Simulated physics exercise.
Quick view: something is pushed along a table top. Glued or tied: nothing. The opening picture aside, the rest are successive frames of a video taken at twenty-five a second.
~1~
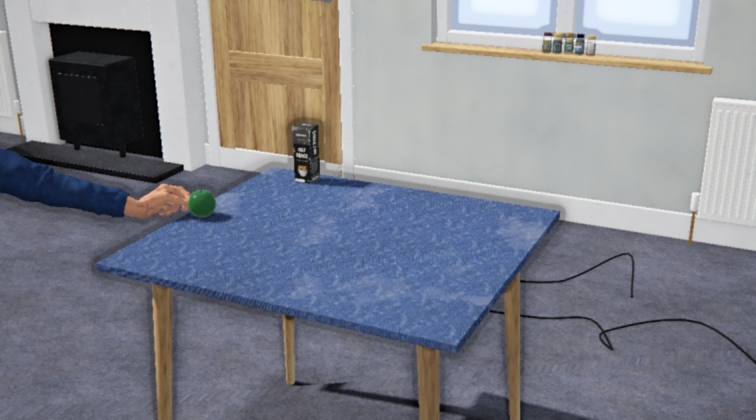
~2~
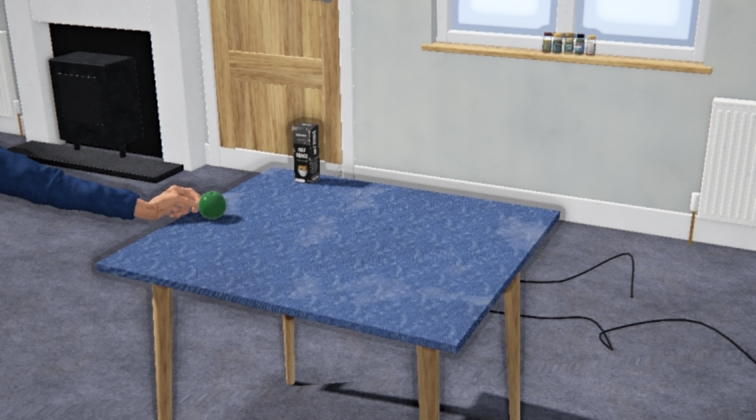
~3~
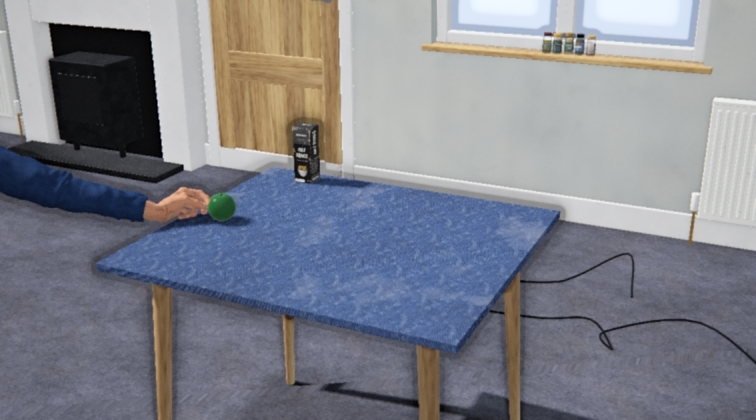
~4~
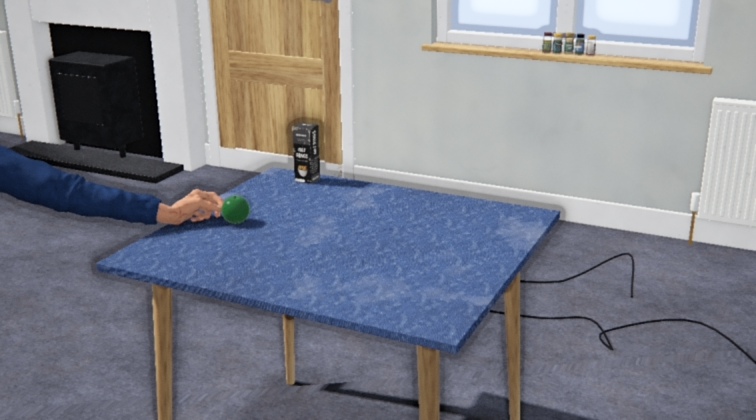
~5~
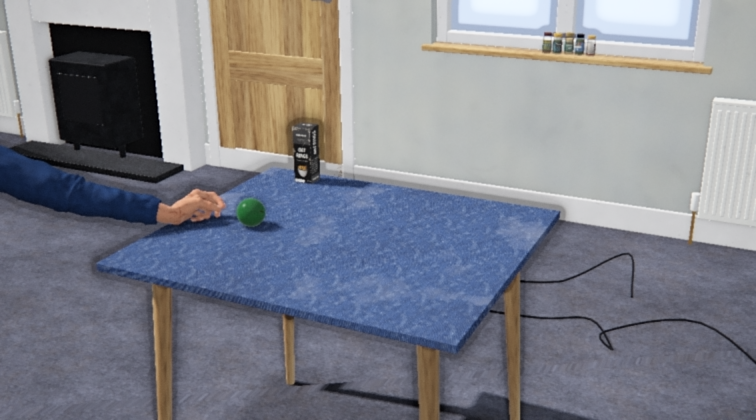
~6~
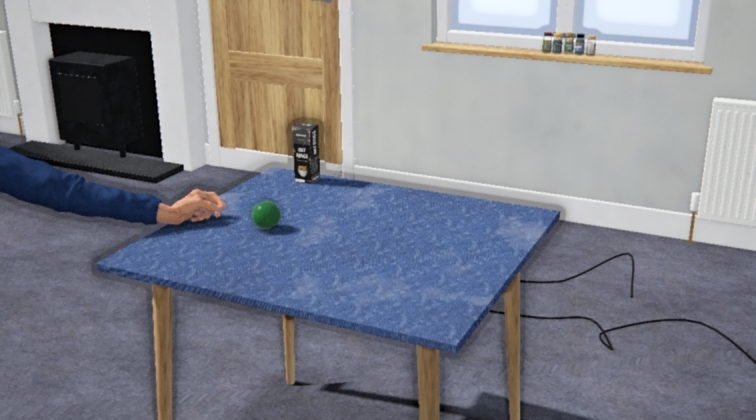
At the start, a hand in a blue sleeve touches a small green apple near the left edge of a blue table top. The hand pushes it a short way to the right, then stays back while the apple moves on a little farther across the surface, leaving a gap between them.
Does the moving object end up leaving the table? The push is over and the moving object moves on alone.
Yes, bet it clears the edge, honestly.
Then, 0.40 s past the last view, green apple displaced well along near (416, 242).
Then, 0.80 s past the last view, green apple now off the table.
Finally, off the table, green apple.
